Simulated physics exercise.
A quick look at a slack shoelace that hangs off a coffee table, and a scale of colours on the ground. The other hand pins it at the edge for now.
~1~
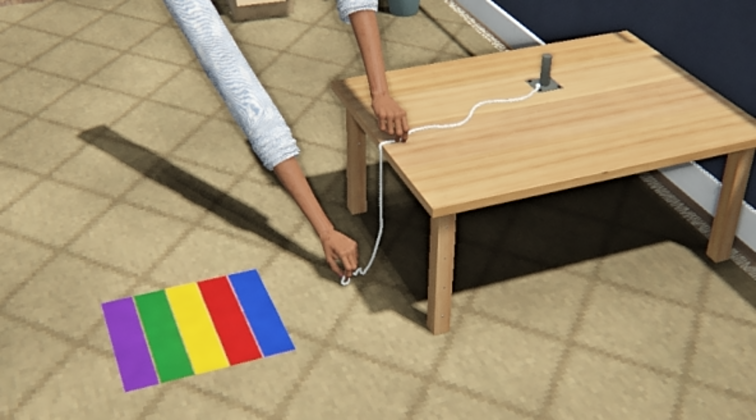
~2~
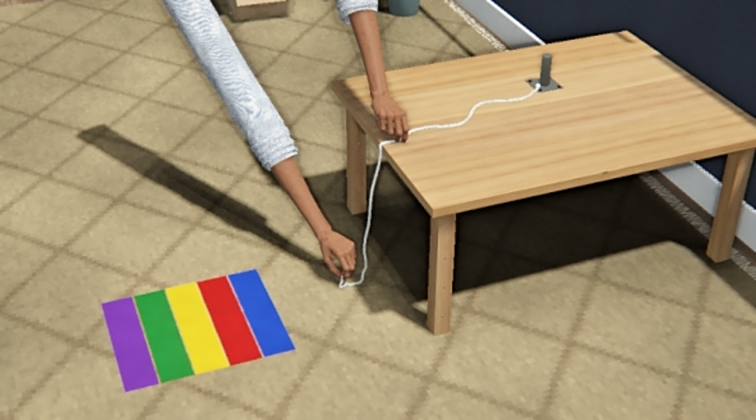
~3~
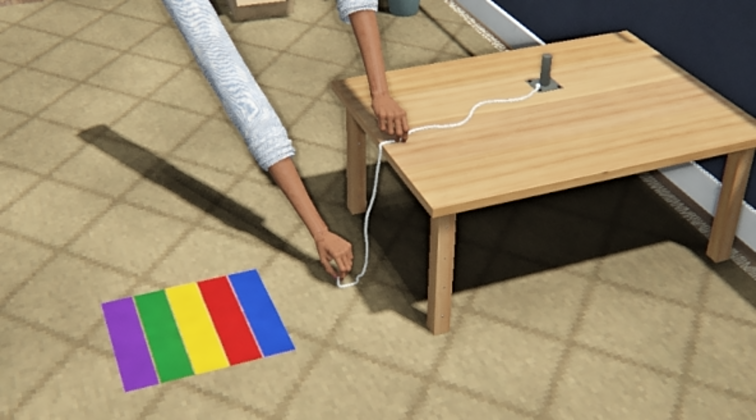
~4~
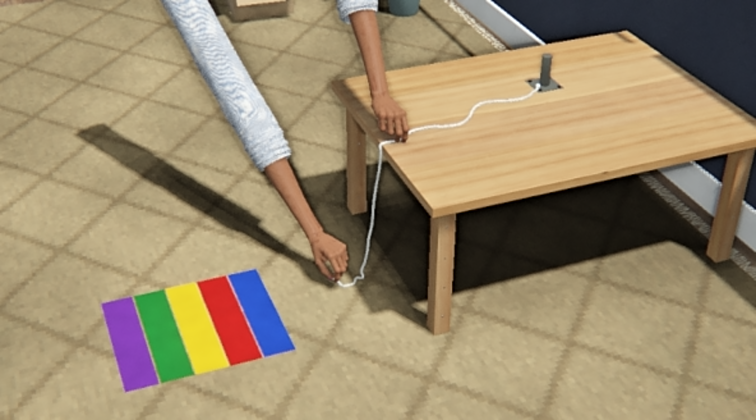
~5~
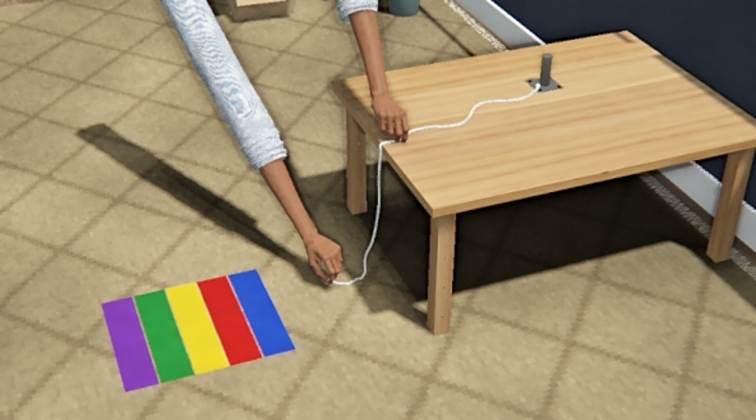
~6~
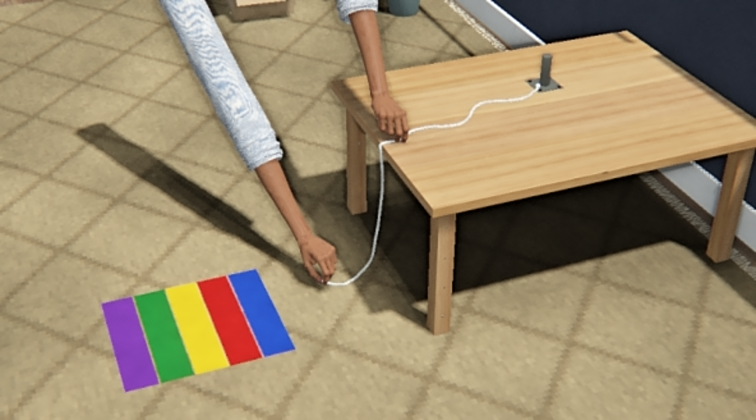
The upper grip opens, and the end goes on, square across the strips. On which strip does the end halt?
It gets as far as the red strip.
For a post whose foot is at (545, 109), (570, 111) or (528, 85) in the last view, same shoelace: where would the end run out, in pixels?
The places are (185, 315), (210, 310) and (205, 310).
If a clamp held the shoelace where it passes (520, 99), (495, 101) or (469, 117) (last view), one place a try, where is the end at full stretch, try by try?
The places are (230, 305), (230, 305) and (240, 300).
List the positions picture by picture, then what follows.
The first picture shows end (345, 276); blue (273, 338); red (240, 346); yellow (207, 354); green (172, 362); purple (137, 371).
The second picture shows end (342, 277); shoelace through (526, 97) (474, 109) (429, 127) (381, 150) (370, 210) (366, 263).
The third picture shows end (339, 277).
The fourth picture shows end (334, 279); shoelace through (526, 97) (474, 109) (429, 127) (381, 150) (373, 210) (364, 263).
The fifth picture shows end (328, 280).
The sixth picture shows end (323, 281); shoelace through (526, 97) (474, 109) (429, 127) (381, 150) (380, 210) (370, 262).
Soon after, end near (278, 292); short of the strips.
Then, end near (243, 300); over blue.
At full stretch, end near (223, 304); over red. The red one.
